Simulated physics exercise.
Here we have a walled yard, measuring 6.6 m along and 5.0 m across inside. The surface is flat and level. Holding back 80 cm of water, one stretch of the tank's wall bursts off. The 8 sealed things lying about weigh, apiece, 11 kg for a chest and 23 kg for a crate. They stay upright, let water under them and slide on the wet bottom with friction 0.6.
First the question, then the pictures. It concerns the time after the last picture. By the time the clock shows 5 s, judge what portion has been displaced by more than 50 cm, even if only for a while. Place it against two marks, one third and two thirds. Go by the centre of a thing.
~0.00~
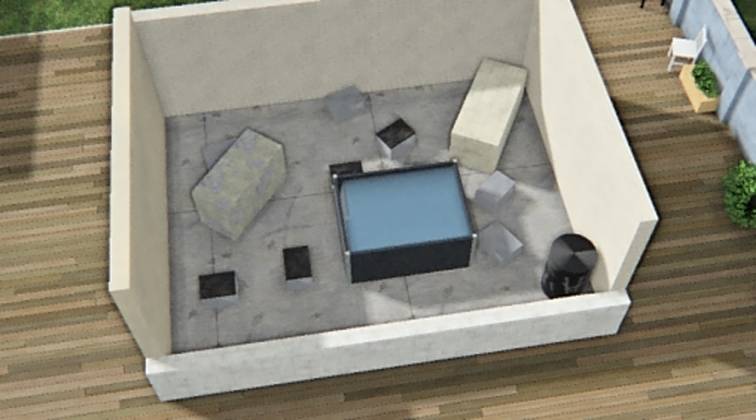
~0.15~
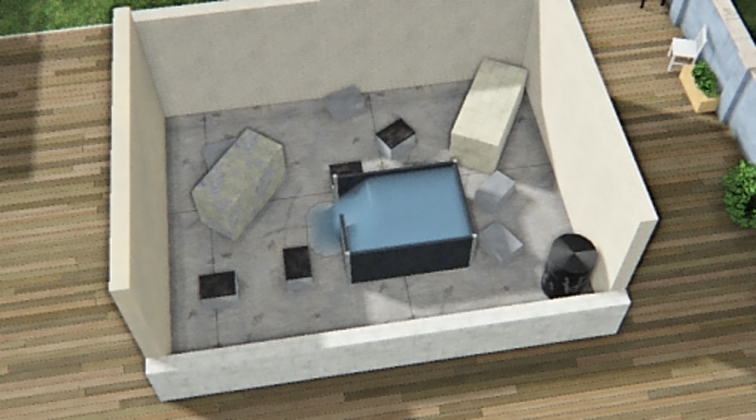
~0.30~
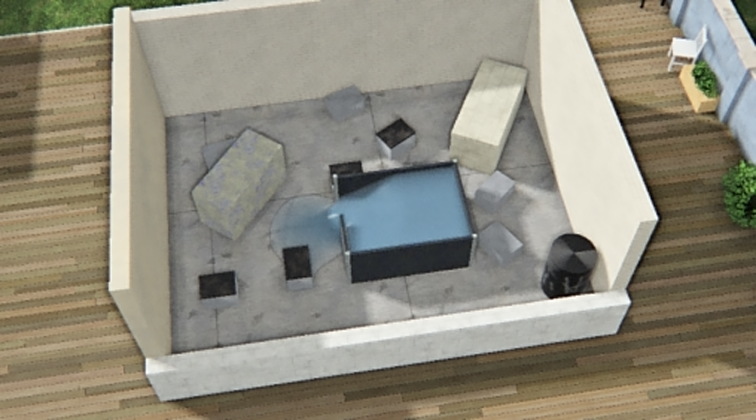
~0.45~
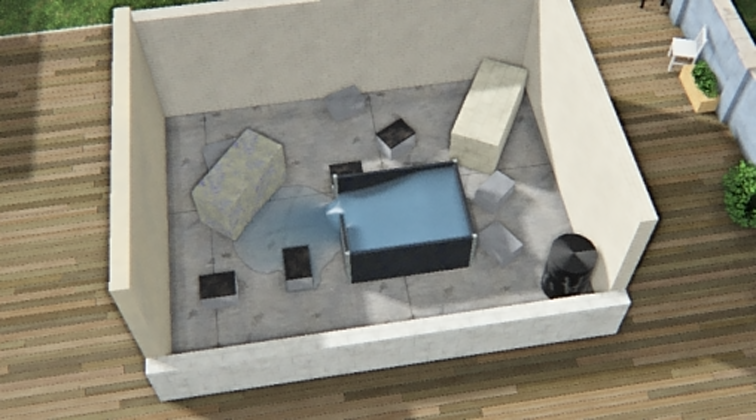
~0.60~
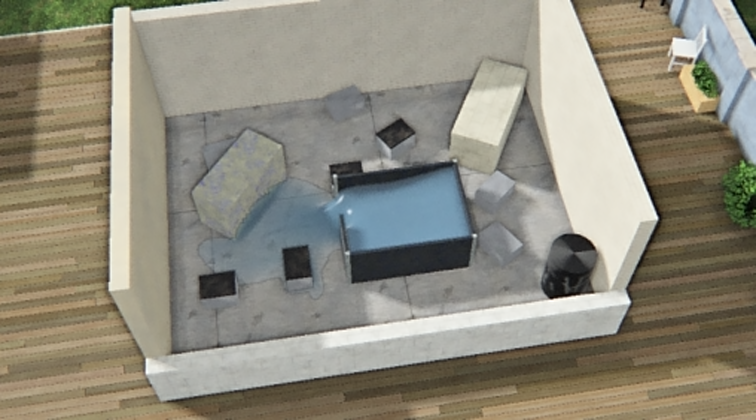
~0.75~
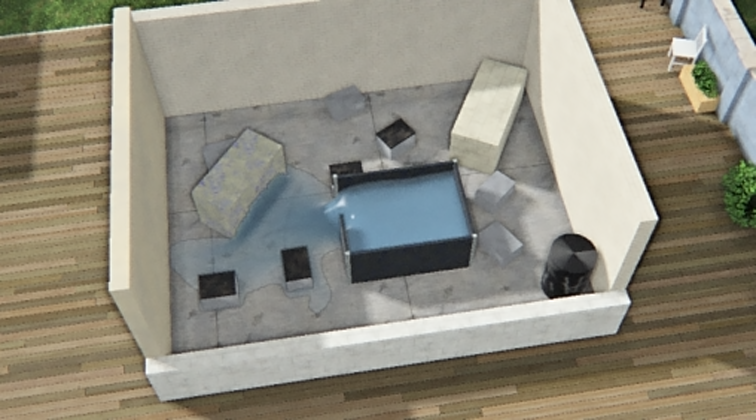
It falls short of a third.
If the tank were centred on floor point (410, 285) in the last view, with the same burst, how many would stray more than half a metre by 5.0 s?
Result: 2 of them.
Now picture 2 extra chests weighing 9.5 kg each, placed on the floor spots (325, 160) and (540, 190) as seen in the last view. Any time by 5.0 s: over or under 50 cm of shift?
In the order asked they come out beyond the limit, inside the limit.
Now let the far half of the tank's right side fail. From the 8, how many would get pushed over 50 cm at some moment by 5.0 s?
So the tally would be 1.
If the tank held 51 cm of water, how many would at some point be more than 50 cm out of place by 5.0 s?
Then the count would be 1.
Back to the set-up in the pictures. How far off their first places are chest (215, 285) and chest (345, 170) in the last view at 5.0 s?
Distances: 450 cm; 0 cm.
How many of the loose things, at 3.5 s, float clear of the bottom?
0.
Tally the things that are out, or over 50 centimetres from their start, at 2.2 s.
By that point, 2.
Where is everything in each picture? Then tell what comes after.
A chest at (297, 262), on the bottom; a chest at (347, 172), on the bottom; 2.7 m2 under water; 0 of 8 have shifted, in the first picture.
A chest at (297, 262) rests on the ground; a chest at (347, 172) rests on the ground; 3.2 m2 under water; 0 of 8 have shifted, in the second picture.
A chest at (297, 262), on the bottom; a chest at (347, 172), on the bottom; water covers 4.0 m2; 0 of 8 have shifted, in the third picture.
A chest at (297, 262) rests on the ground; a chest at (347, 172) rests on the ground; 5.0 m2 under water; 0 of 8 have shifted, in the fourth picture.
A chest at (297, 262), on the bottom; a chest at (347, 172), on the bottom; 5.7 m2 under water; 0 of 8 have shifted, in the fifth picture.
A chest at (296, 263) rests on the ground; a chest at (347, 172), on the bottom; 6.5 m2 under water; 0 of 8 have shifted, in the sixth picture.
After 1.1 s 0 of 8 are over 50 cm from their spots; 0 afloat.
After 2.2 s 2 of 8 are over 50 cm from their spots; 1 afloat.
After 3.5 s 1 of 8 are over 50 cm from their spots; 0 afloat.
After 5.0 s 1 of 8 are over 50 cm from their spots, and 2 have been at some point; 2 afloat.
